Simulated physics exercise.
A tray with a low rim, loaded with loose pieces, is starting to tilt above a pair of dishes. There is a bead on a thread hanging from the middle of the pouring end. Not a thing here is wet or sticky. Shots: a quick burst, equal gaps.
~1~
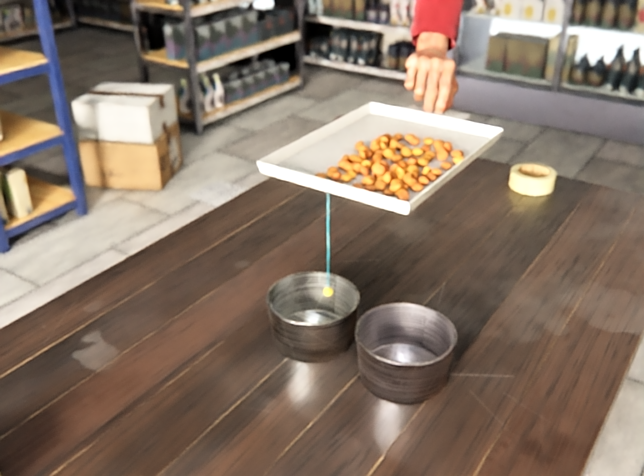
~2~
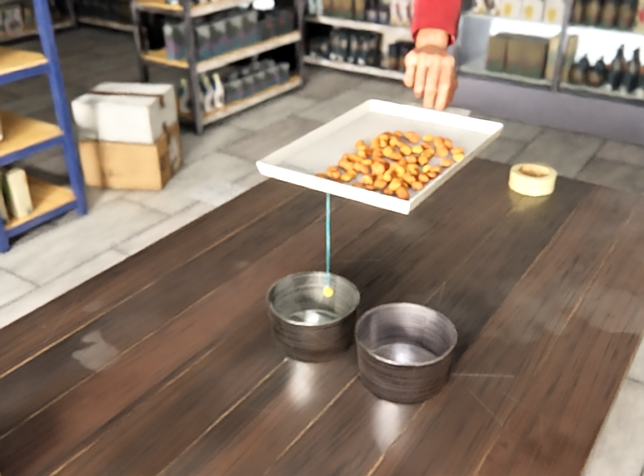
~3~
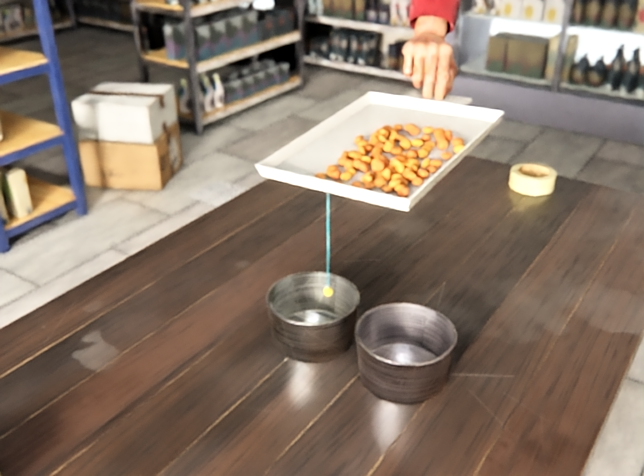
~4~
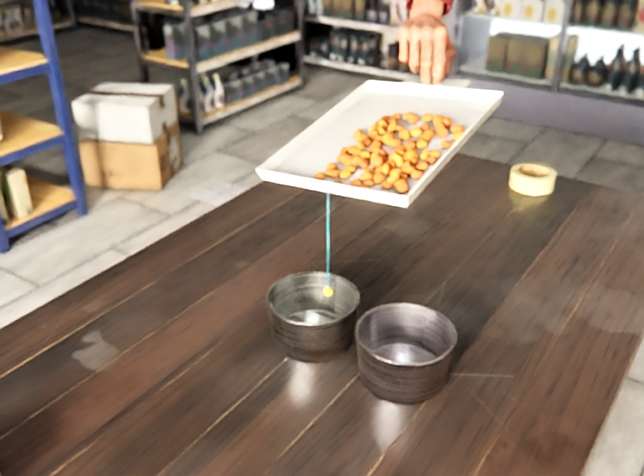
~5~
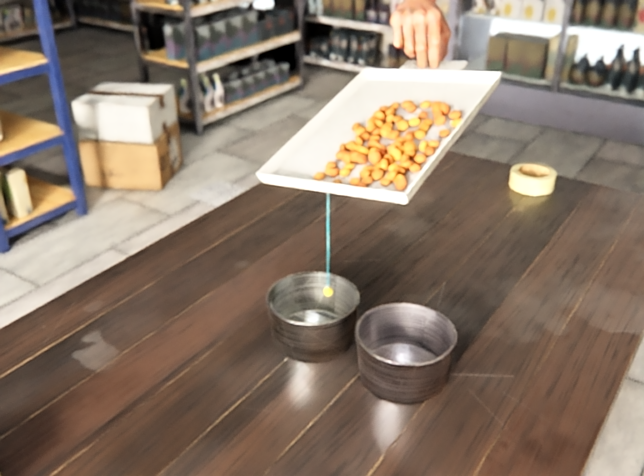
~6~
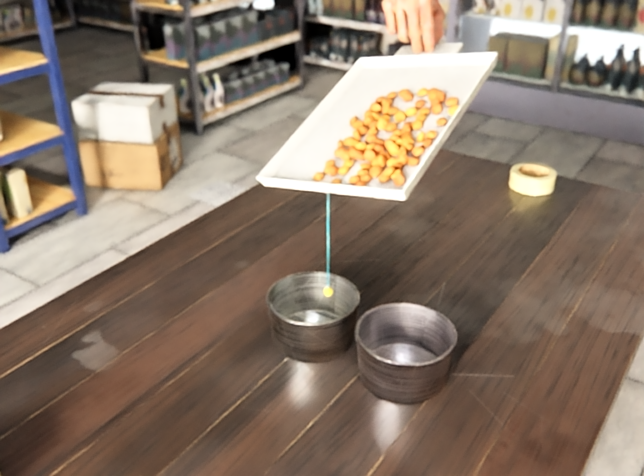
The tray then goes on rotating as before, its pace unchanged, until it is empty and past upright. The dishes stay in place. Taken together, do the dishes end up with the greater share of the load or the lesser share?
They end up with the lesser share.
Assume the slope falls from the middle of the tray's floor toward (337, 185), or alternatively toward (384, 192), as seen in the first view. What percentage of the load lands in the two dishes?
First case: 30 %; second case: 80 %.
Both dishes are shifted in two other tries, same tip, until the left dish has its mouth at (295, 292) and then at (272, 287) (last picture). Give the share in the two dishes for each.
70, then 90 %.
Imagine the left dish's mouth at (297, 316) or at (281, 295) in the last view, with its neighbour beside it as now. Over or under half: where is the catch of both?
Short of half, then the bulk of it.
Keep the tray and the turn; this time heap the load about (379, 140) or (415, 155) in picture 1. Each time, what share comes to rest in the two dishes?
You'd get near 20 percent first and near 20 percent after that.
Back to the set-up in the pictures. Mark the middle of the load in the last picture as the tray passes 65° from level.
Near (299, 176).
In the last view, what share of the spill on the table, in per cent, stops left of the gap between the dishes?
About 100 percent.
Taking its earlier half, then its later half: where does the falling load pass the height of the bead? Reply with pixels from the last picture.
I'd put it at roughly (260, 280), and after that at roughly (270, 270).
Shortly afterwards, tray tipped steeply; the bulk on the tray; a little in the air.
Next, tray tipped past a quarter turn; a little on the tray; near a quarter in the left dish; near half outside both; near a quarter in the air.
Some moments later, tray tipped past a quarter turn; near a third in the left dish; near two thirds outside both.
In the end, tray tipped past a quarter turn; none at all in the right dish; near a third in the left dish; near two thirds outside both.
